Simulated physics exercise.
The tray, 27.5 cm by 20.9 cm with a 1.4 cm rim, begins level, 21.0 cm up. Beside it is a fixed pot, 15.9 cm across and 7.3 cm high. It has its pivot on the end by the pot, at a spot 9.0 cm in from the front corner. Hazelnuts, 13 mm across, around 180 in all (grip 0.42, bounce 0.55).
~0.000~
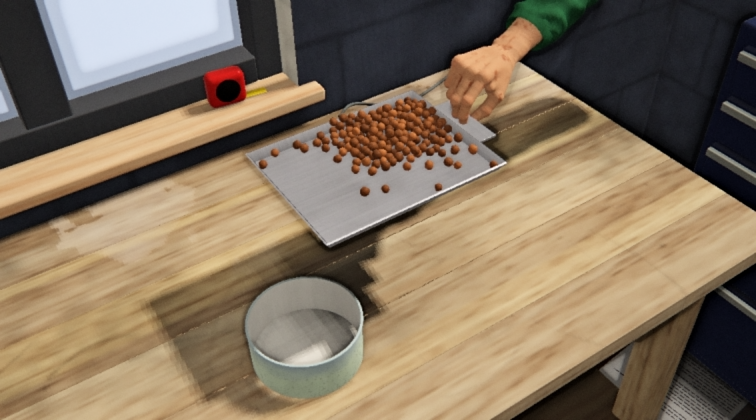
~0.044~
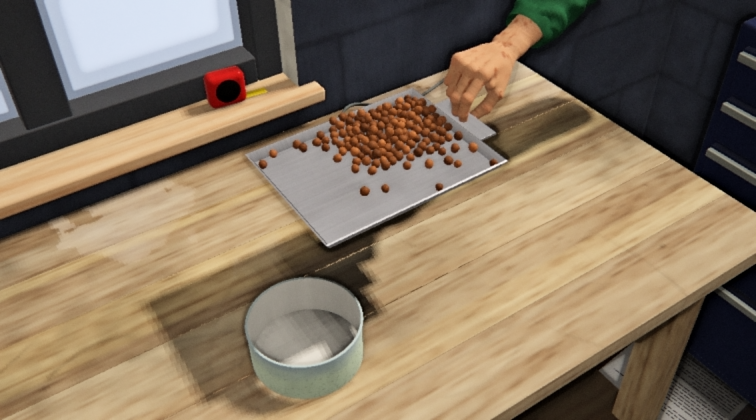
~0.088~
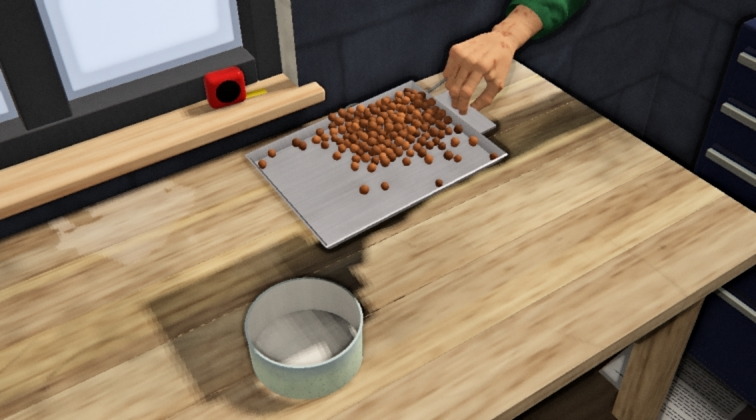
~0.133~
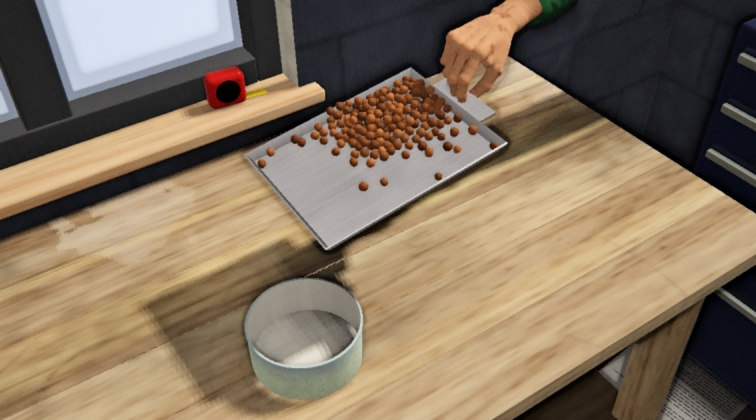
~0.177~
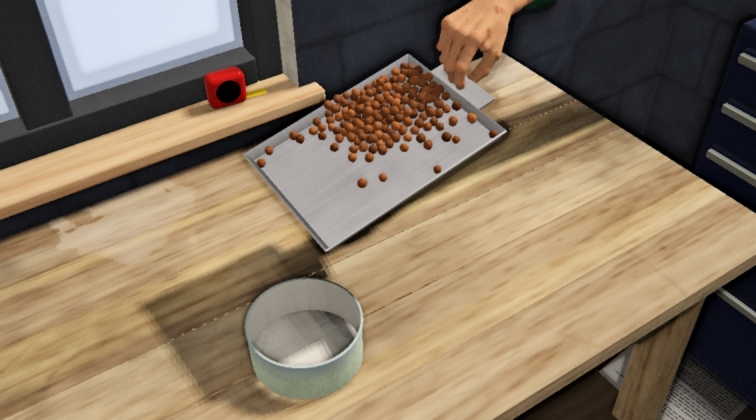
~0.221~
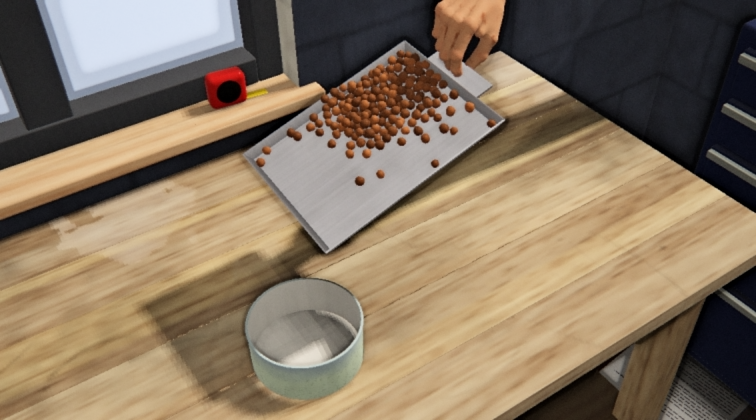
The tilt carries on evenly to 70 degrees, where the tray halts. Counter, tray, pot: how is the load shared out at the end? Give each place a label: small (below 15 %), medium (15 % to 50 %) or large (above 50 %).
Shares by place: Counter large, left on the tray small, pot medium.
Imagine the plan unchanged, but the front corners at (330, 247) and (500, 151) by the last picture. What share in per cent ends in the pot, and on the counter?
Final per cent - pot 70, counter 30.
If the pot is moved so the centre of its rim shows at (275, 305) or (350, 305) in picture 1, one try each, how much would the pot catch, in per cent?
Around 35 per cent, then around 5 per cent.
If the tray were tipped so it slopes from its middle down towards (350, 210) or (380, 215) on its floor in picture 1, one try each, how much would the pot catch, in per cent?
65 and 50 %.
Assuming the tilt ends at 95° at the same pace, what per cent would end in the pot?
Around 30 per cent, then.
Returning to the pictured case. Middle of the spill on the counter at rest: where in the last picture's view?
I'd put it near (135, 408).
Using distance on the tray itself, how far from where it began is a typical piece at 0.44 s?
By then it sits near 5 cm from where it began.
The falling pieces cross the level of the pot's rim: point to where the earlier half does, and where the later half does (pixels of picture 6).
I'd mark about (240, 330) for the first half, then (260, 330) for the second.
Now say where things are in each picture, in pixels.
Tray tilt 0 degrees, front corners at (329, 239) and (499, 161); middle of the pieces at (388, 138); pot at (304, 319), in the first frame.
Tray tilt 1 degrees, front corners at (329, 239) and (499, 160); middle of the pieces at (388, 137), in the second frame.
Tray tilt 4 degrees, front corners at (328, 241) and (499, 153), lowest corner left front; middle of the pieces at (387, 133), in the third frame.
Tray tilt 9 degrees, front corners at (328, 242) and (499, 142), lowest corner left front; middle of the pieces at (386, 124), in the fourth frame.
Tray tilt 14 degrees, front corners at (328, 244) and (498, 131), lowest corner left front; middle of the pieces at (384, 116), in the fifth frame.
Tray tilt 19 degrees, front corners at (328, 245) and (496, 120), lowest corner left front; middle of the pieces at (382, 108); pot at (304, 320). Its pace works out near 120 degrees a second, in the sixth frame.
After 0.44 s, tilt 45 degrees; the tray holds 100 %, the pot 0 %.
After 0.59 s, tilt 63 degrees; the tray holds 85 %, the pot 0 %.
After 0.86 s, tilt 70 degrees; the tray holds 0 %, the pot 20 %.
By 1.9 s all is still; counter 70 %, tray 0 %, pot 30 %.
